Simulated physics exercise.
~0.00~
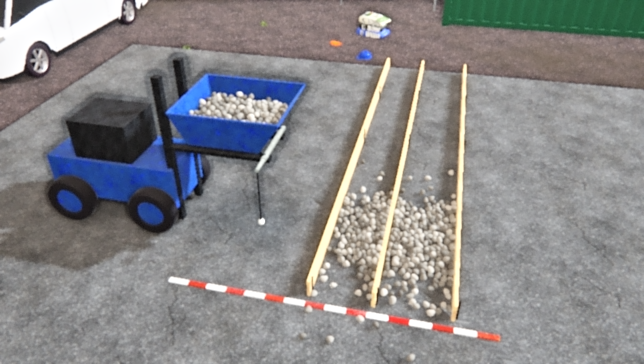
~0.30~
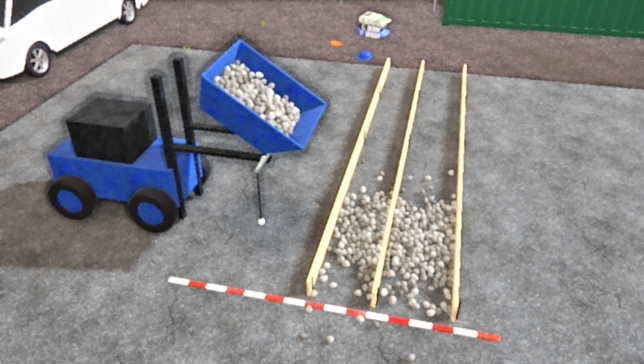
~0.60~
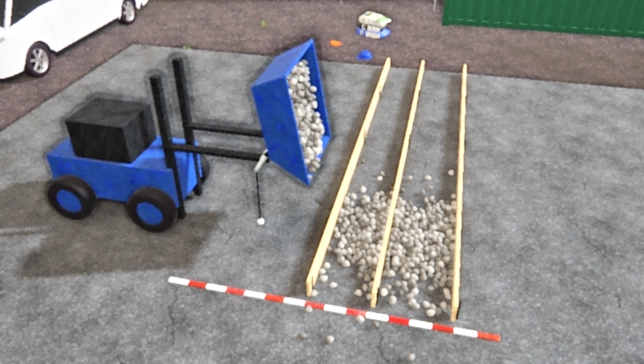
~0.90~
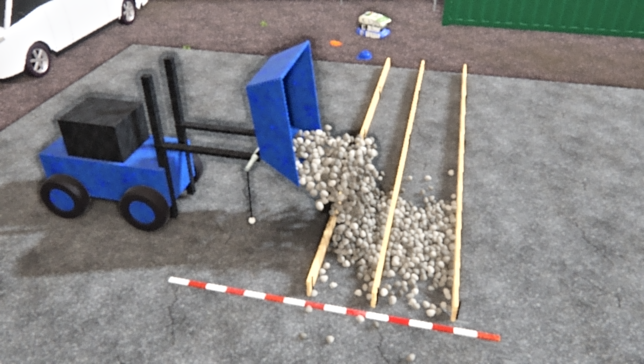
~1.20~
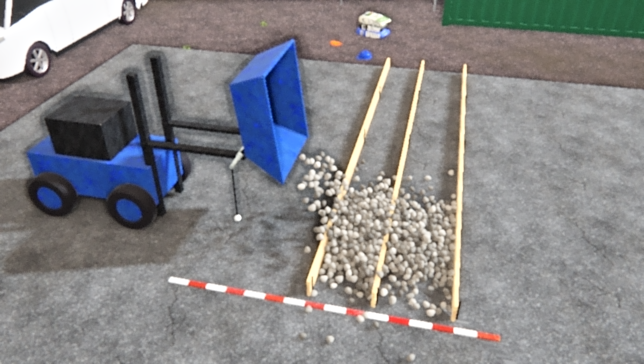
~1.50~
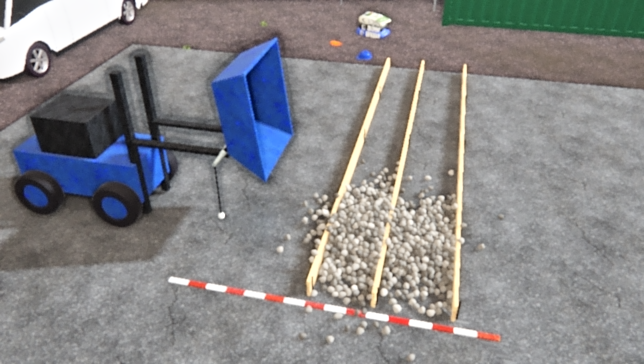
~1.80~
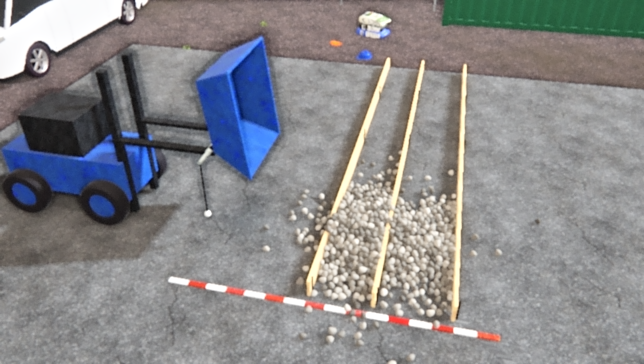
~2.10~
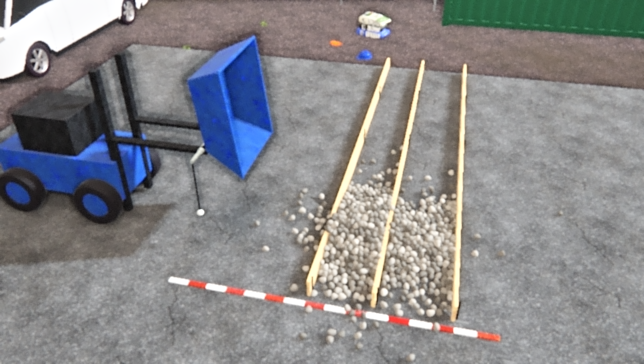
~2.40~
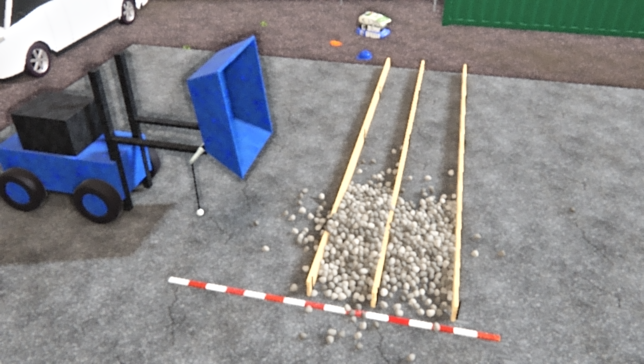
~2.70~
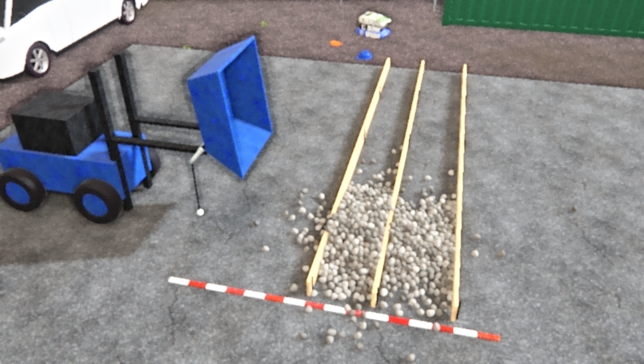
A blue fork truck with a black block on top stands at the left of a grey paved yard, seen from above, holding up a blue skip of pale round stones. To the right, three wooden planks run across the ground around an earlier pile, with a red and white striped pole in front, and a white car and green container behind. The skip tips steeply to the right, and the stones pour over the nearest plank onto the pile. Meanwhile the truck backs away leftward. It stops with the skip empty and still tilted, the enlarged heap spread between the planks, a few stones scattered outside.
